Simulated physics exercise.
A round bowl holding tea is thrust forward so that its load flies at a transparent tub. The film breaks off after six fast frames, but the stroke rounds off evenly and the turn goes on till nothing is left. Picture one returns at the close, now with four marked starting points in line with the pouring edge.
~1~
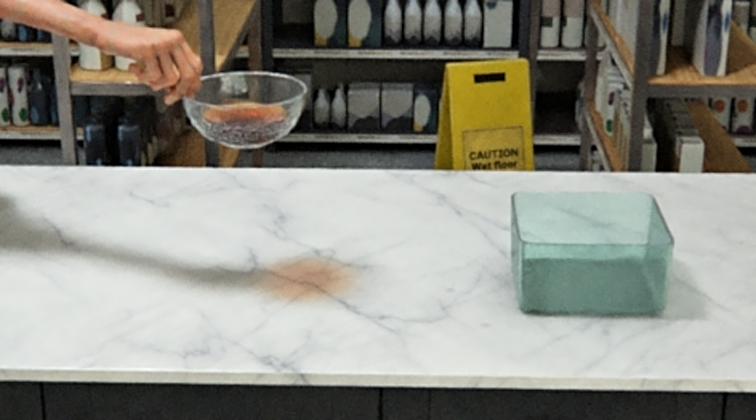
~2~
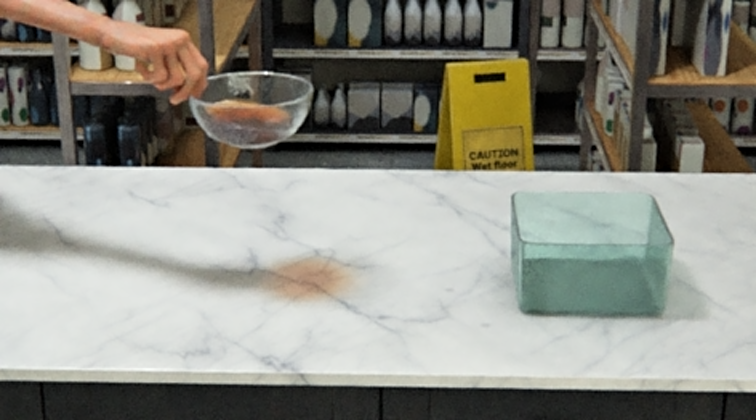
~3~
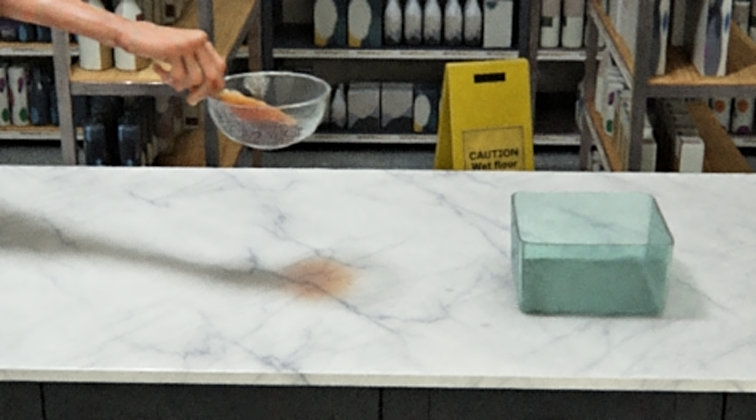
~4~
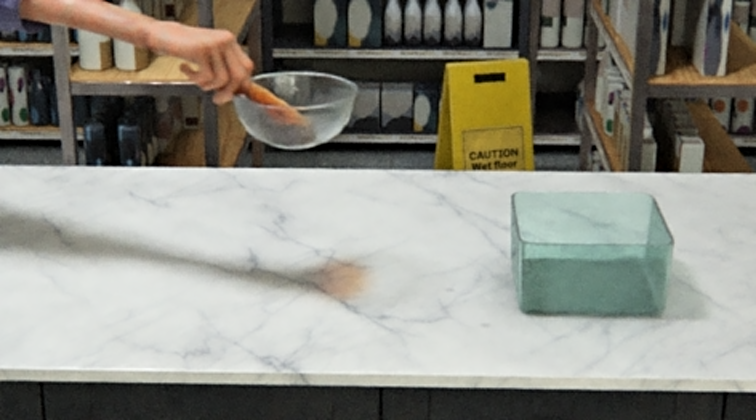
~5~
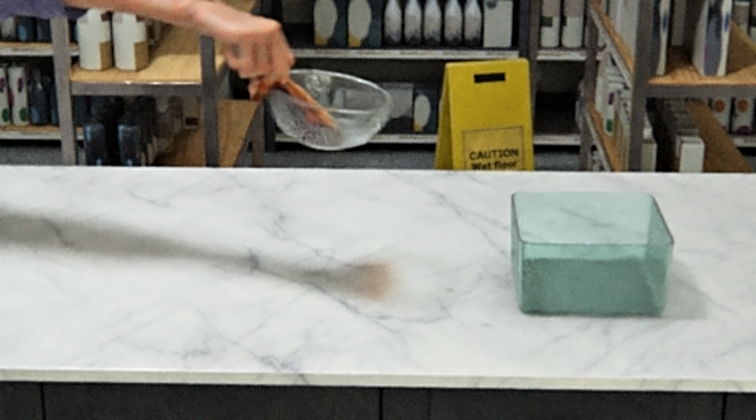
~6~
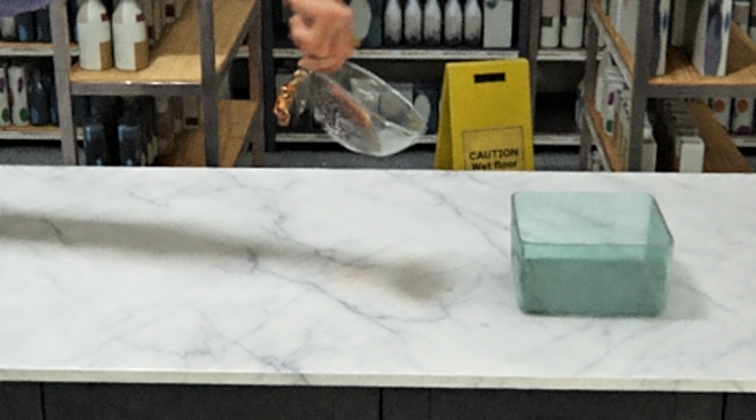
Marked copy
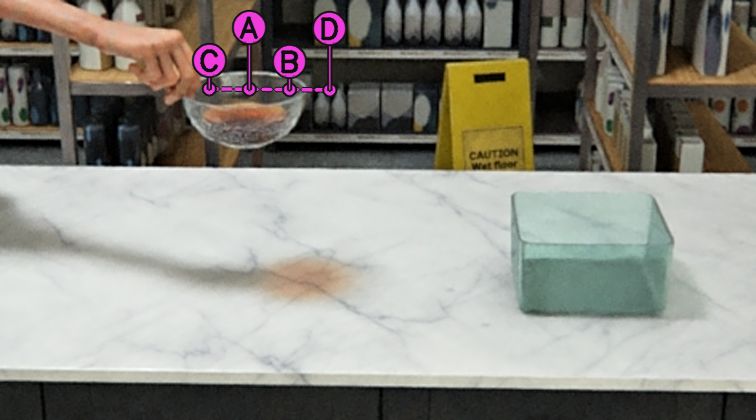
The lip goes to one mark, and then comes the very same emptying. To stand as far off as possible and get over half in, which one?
The limit is D.
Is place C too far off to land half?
Yes, it does.
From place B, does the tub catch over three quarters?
No.
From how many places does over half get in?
One of the four.
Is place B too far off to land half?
Yes, it does.
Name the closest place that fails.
Here it is place B.
On the marked copy, A at (249, 89); B at (289, 89); C at (209, 88); D at (329, 90).
With A, about 5 % lands in the tub, 91 % falls short and 4 % goes beside or beyond.
With B, about 33 % lands in the tub, 58 % falls short and 9 % goes beside or beyond.
With C, about 0 % lands in the tub, 97 % falls short and 3 % goes beside or beyond.
With D, about 71 % lands in the tub, 20 % falls short and 9 % goes beside or beyond.
